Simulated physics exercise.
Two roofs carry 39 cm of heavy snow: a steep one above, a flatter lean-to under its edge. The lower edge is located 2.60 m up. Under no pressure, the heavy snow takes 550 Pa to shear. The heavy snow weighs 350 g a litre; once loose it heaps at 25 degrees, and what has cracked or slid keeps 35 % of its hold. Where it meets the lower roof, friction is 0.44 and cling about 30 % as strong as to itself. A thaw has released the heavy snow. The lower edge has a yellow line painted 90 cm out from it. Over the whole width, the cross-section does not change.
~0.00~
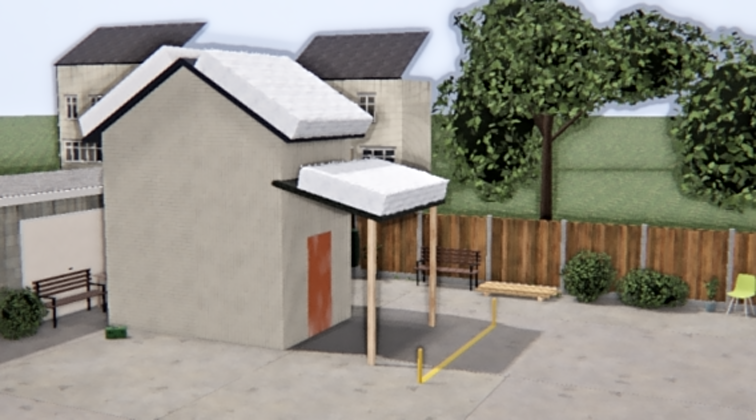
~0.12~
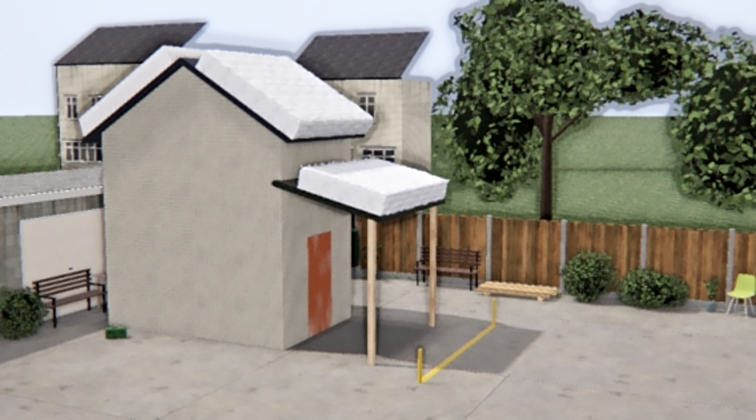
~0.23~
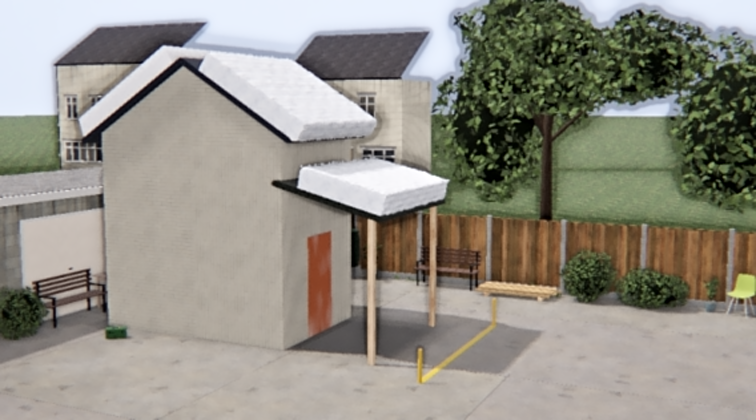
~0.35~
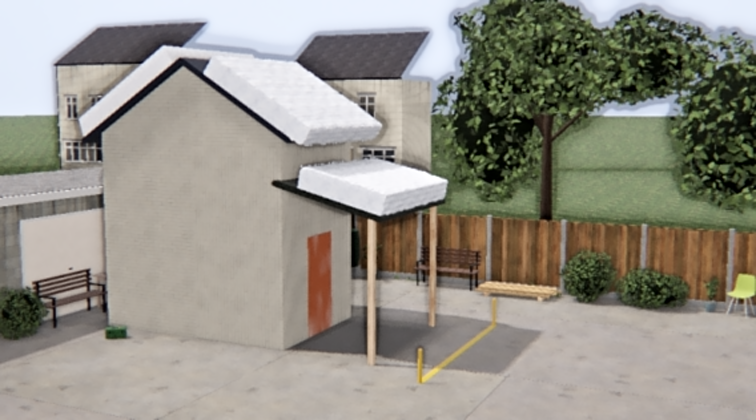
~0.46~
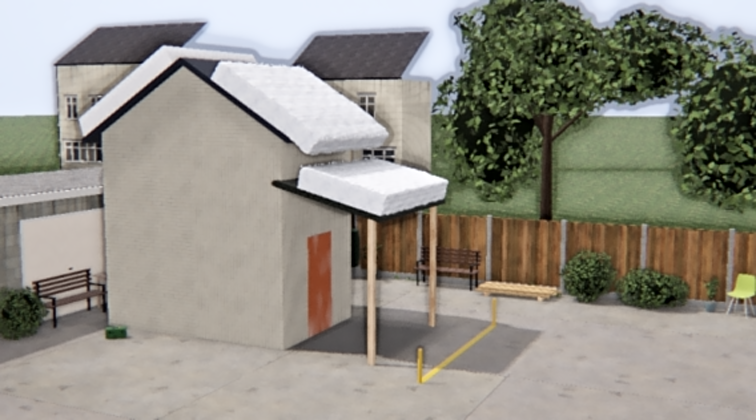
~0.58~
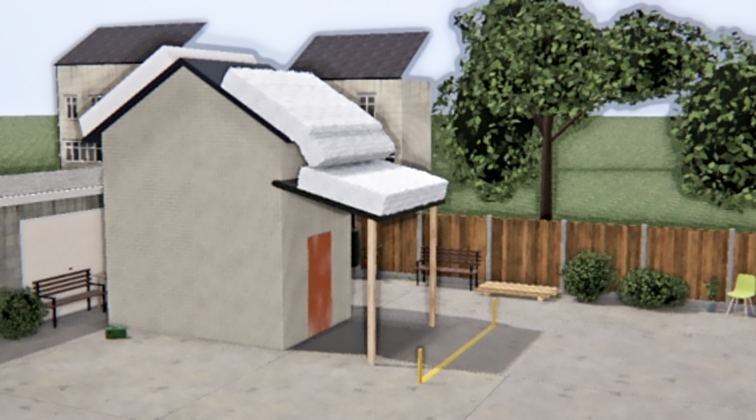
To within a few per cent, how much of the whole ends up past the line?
I would say 48 per cent of it.
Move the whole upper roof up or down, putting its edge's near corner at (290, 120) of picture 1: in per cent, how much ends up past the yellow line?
I'd put it at close to 60 percent.
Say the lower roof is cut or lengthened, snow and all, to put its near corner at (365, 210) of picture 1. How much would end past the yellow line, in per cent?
Estimate: Approx. 55 %.
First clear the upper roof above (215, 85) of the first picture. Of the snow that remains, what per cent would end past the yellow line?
35 %.
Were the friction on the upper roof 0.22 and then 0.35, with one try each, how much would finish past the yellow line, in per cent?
It would be 40 % the first time and 30 % the second.
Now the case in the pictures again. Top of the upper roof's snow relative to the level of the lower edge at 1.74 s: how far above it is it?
0.7 m, more or less.
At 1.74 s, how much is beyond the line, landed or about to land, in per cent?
About 20 %.
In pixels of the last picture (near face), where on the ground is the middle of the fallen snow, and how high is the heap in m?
Middle near (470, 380); height roughly 0.4 m.
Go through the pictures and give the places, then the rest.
The first picture shows leading edge of the heavy snow at (292, 125).
The second picture shows leading edge of the heavy snow at (293, 126), its middle shifted 2.8 cm, 1 % of it past the upper edge, in one piece.
The third picture shows leading edge of the heavy snow at (296, 128), its middle shifted 11 cm, 5 % of it past the upper edge, in one piece.
The fourth picture shows leading edge of the heavy snow at (302, 133), its middle shifted 24 cm, 10 % of it past the upper edge, in one piece.
The fifth picture shows leading edge of the heavy snow at (309, 136), its middle shifted 43 cm, 19 % of it past the upper edge, cracking.
The sixth picture shows leading edge of the heavy snow at (319, 148), its middle shifted 68 cm, 29 % of it past the upper edge, cracking.
After 1.11 s, none is below the lower edge and 0 % is past the line.
After 1.74 s, 37 % is below the lower edge and 22 % is past the line.
After 2.37 s, 62 % is below the lower edge and 47 % is past the line.
After 3.00 s, 64 % is below the lower edge and 48 % is past the line.
After 5.60 s, at the end, 66 % is below the lower edge and 48 % is past the line.
